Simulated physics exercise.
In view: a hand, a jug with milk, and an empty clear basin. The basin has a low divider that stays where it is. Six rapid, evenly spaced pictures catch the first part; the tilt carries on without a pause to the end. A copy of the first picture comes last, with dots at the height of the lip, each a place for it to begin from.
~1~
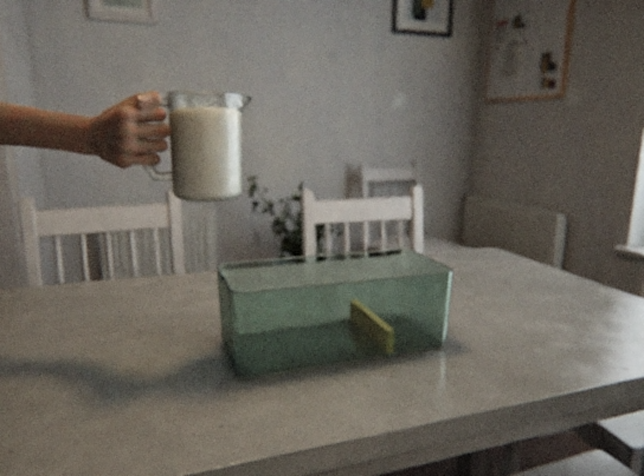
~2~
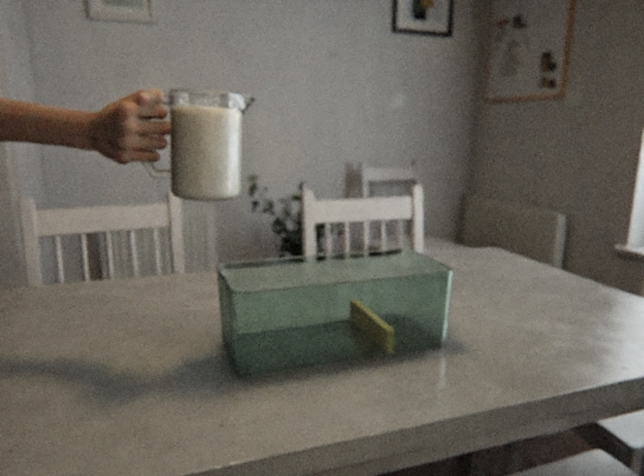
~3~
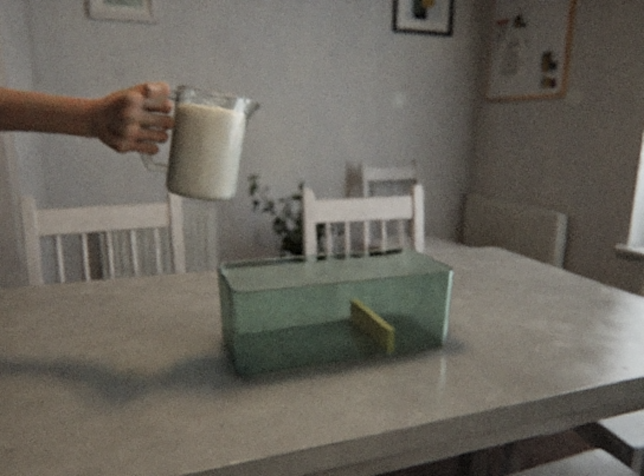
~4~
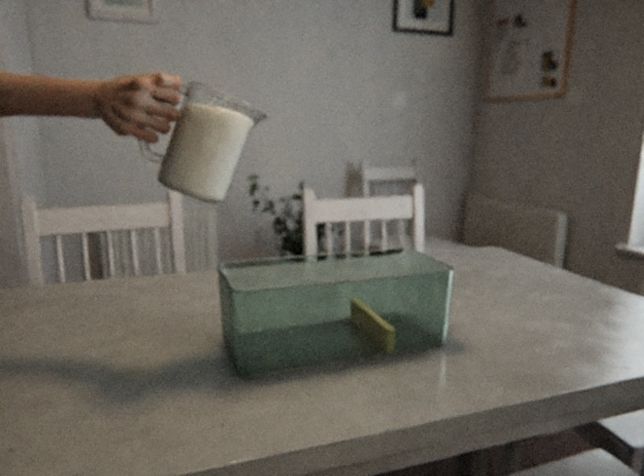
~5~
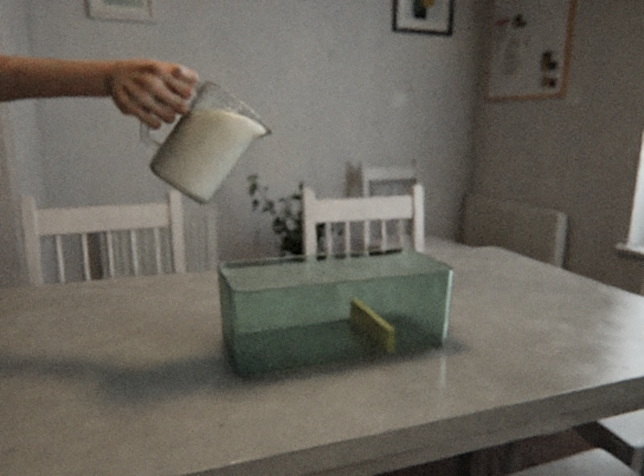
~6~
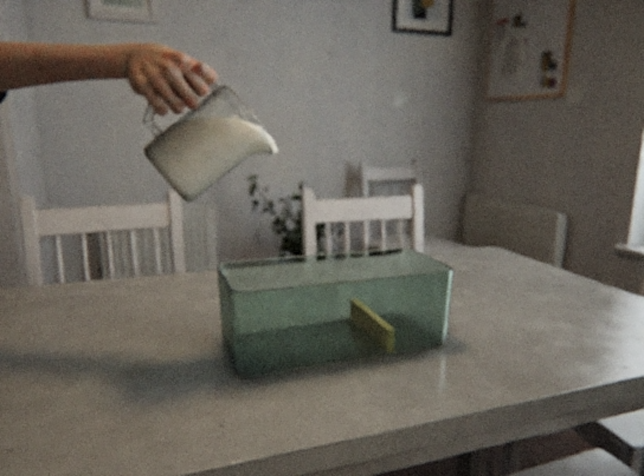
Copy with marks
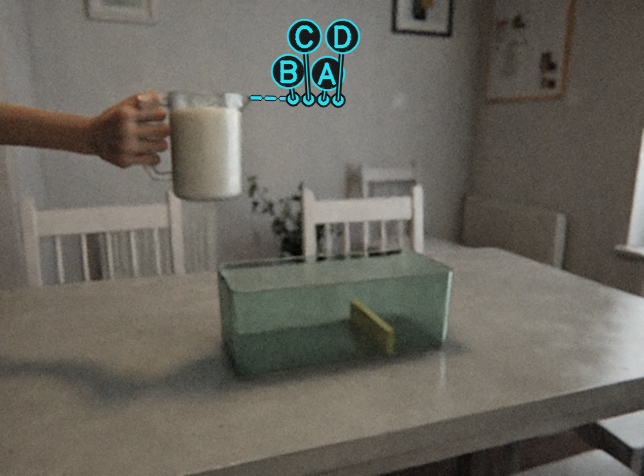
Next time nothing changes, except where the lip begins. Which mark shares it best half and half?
The answer is dot A.
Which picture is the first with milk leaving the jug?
Picture 6.
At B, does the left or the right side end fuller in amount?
More ends on the left.
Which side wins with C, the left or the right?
More ends on the left.
On the marked copy, A at (323, 99); B at (293, 99); C at (308, 99); D at (338, 100).
If A is chosen, about 54 % ends left of the wall and 42 % right of it; 4 % is lost outside.
If B is chosen, about 85 % ends left of the wall and 8 % right of it; 7 % is lost outside.
If C is chosen, about 79 % ends left of the wall and 16 % right of it; 6 % is lost outside.
If D is chosen, about 24 % ends left of the wall and 71 % right of it; 5 % is lost outside.
